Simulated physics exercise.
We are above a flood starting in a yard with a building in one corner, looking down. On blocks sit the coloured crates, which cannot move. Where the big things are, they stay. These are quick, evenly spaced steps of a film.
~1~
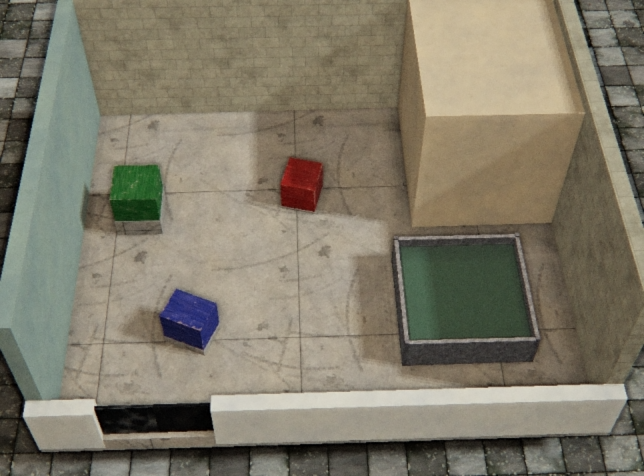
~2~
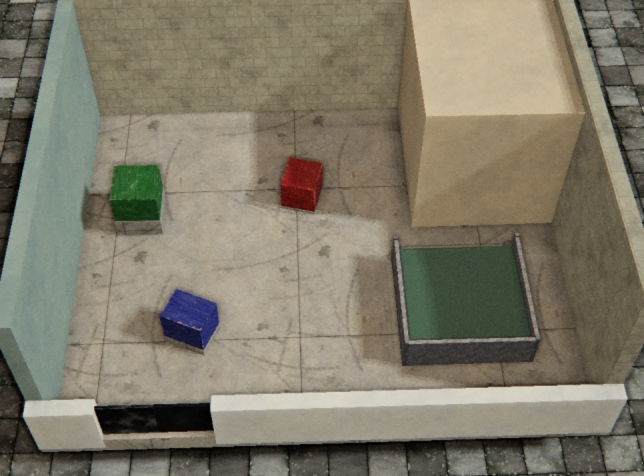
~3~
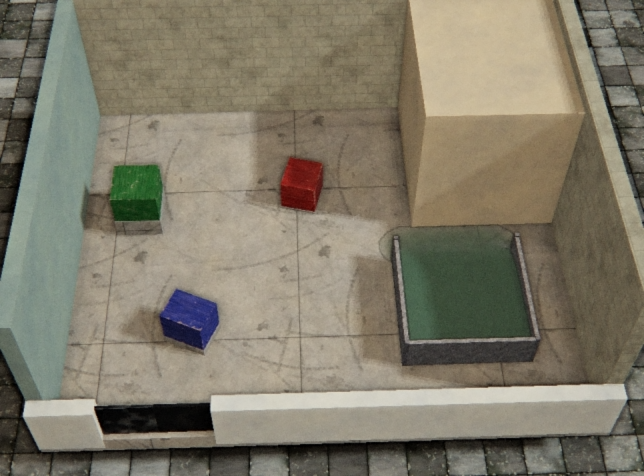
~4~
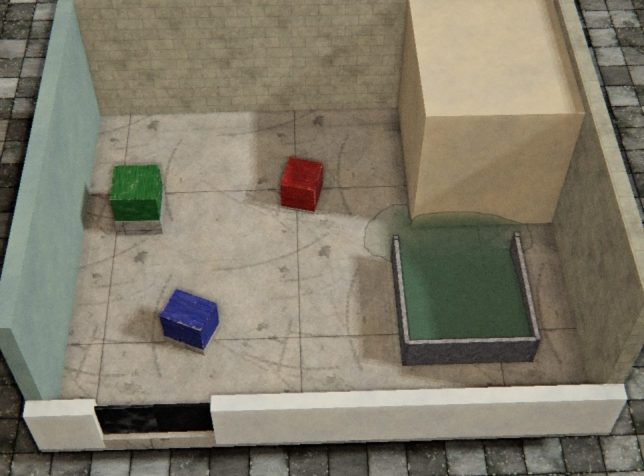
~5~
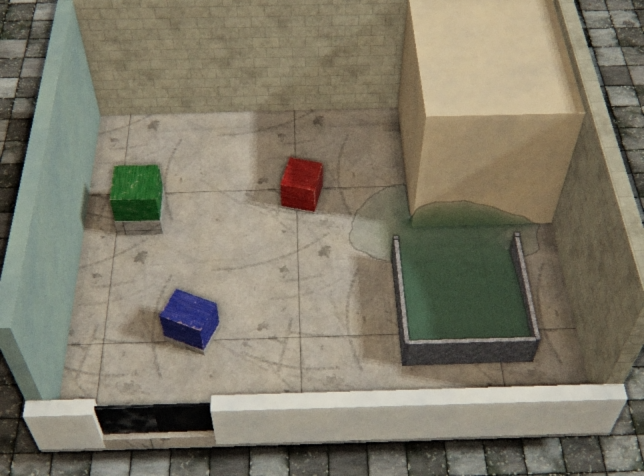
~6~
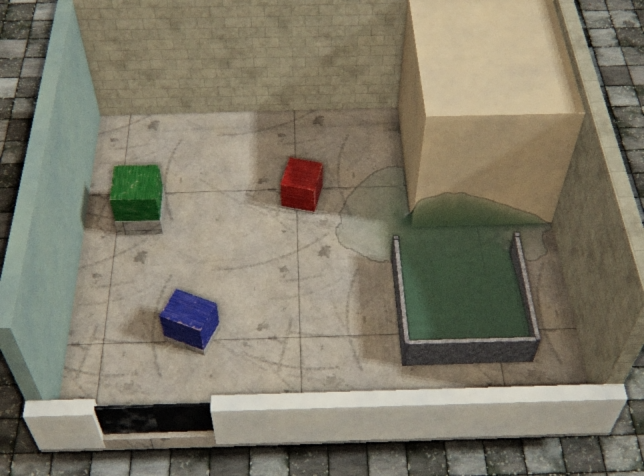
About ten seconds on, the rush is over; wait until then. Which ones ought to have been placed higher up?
In the end: The green crate stays dry; the red crate gets soaked; the blue crate stays dry.
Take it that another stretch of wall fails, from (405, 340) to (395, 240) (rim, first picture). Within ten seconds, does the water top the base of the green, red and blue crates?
In that case the green crate is never flooded, the red crate is flooded and the blue crate is flooded.
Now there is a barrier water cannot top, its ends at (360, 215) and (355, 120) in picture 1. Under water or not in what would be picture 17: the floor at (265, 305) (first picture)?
By then the spot is still untouched.
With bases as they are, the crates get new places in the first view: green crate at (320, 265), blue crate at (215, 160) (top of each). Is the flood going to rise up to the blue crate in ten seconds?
As for blue crate, it stays clear.
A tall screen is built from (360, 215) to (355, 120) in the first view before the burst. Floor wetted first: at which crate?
The red one is first.
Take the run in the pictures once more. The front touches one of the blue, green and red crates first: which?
That would be the red-painted one.
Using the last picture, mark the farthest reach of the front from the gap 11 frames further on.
Farthest reach: (249, 118).
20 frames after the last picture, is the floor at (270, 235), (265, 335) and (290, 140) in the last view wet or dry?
Result by point, in sequence: Waterlogged, then unwetted, then waterlogged.
A moment on, water covers 20 % of the floor; the green crate not reached, the red crate water round its plinth, the blue crate not reached.
Next, water covers 35 % of the floor; the green crate not reached, the red crate water round its plinth, the blue crate not reached.
Then, water covers 50 % of the floor; the green crate water round its plinth, the red crate water round its plinth, the blue crate water round its plinth.
Later, water covers 85 % of the floor; the green crate water round its plinth, the red crate water round its plinth, the blue crate water round its plinth.
In the end, water covers 90 % of the floor; the green crate stayed above the water, the red crate was topped, the blue crate stayed above the water.
